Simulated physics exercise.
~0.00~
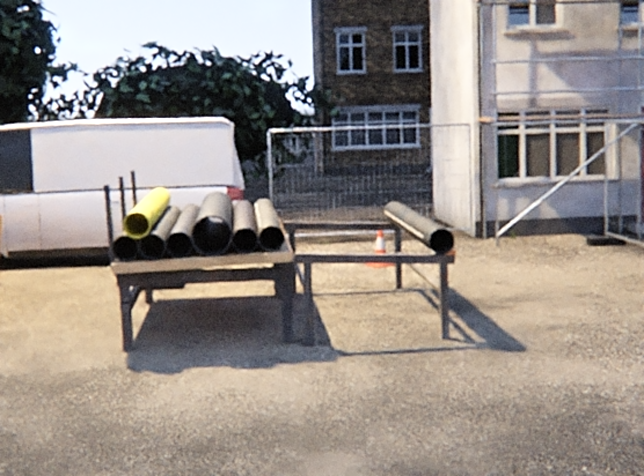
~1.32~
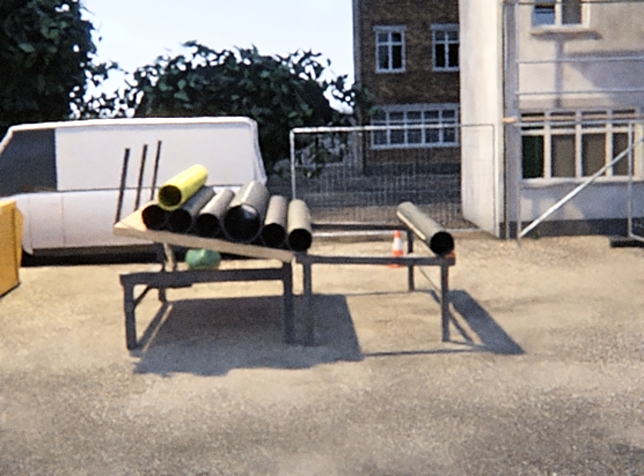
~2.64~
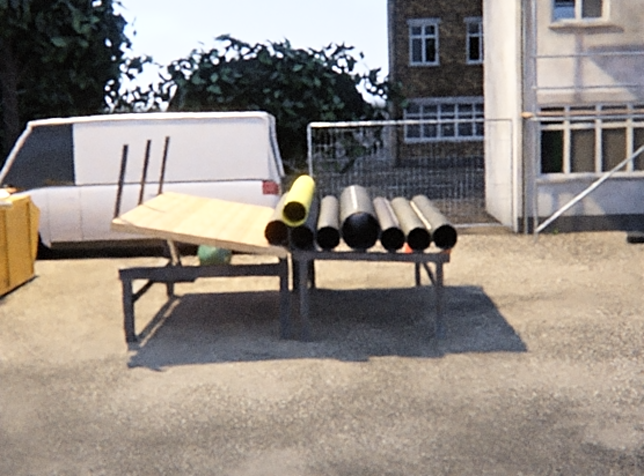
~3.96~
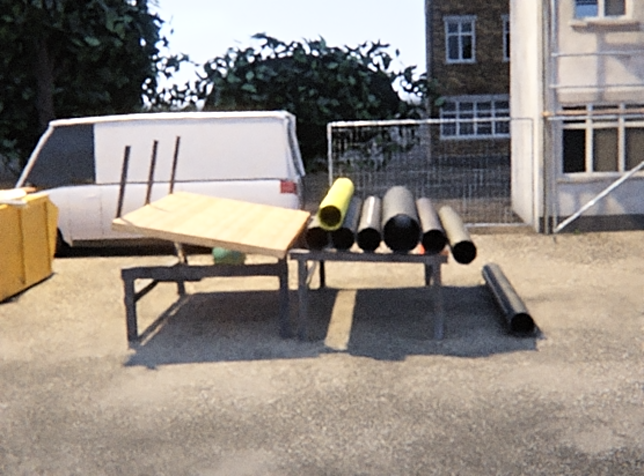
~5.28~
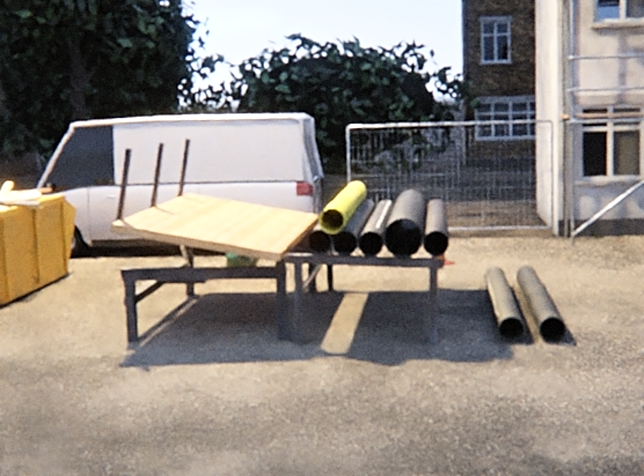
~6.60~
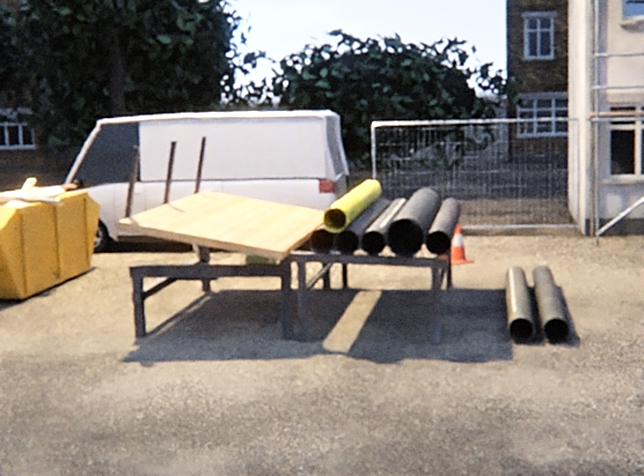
Several pipes, one of them yellow, rolled right from a wooden deck as it tilted toward the rack beside it, and two dark ones dropped off the far end onto the ground, while the yellow one stopped on the rack, propped up on the others.
